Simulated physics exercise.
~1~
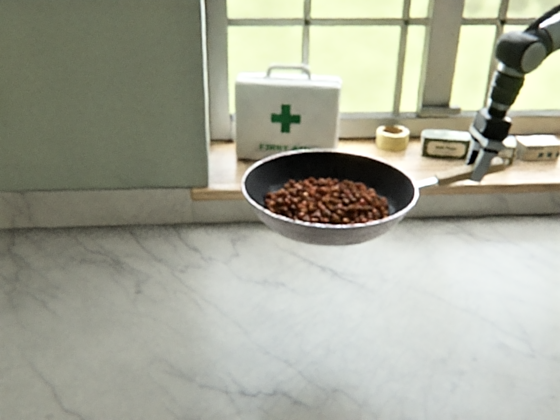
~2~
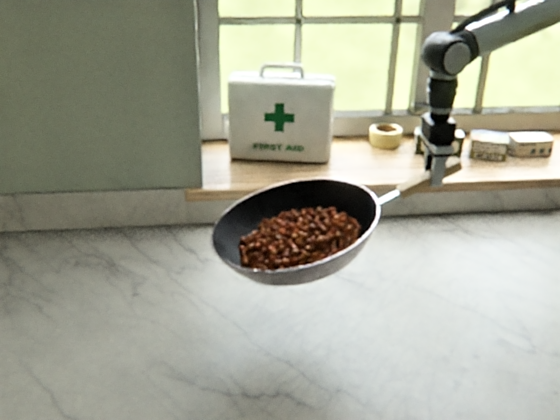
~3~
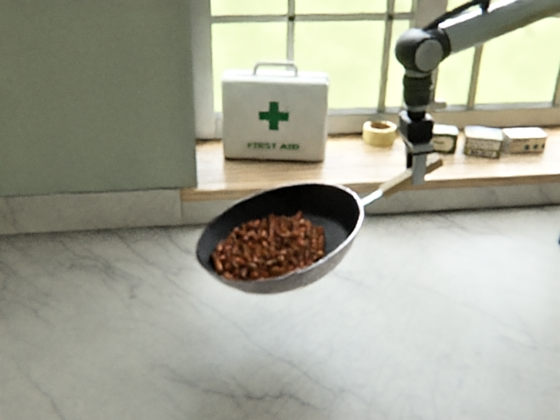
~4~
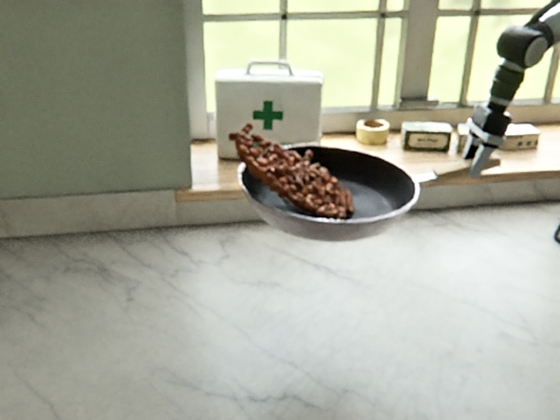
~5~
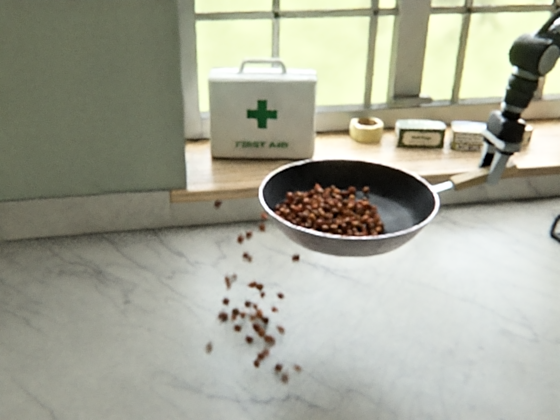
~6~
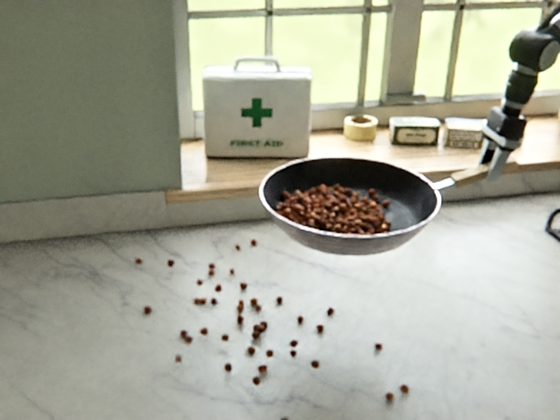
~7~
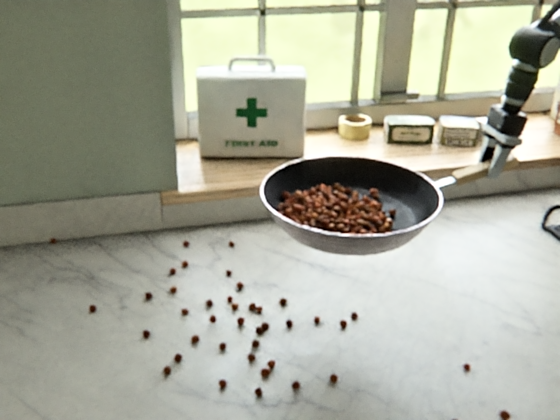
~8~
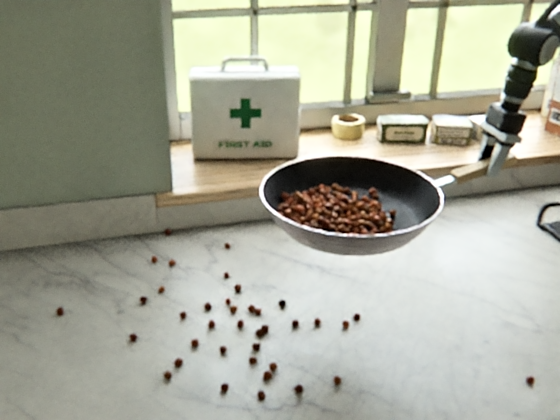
Above a marble counter, a robot arm tosses hazelnuts in a pan, scattering some below.
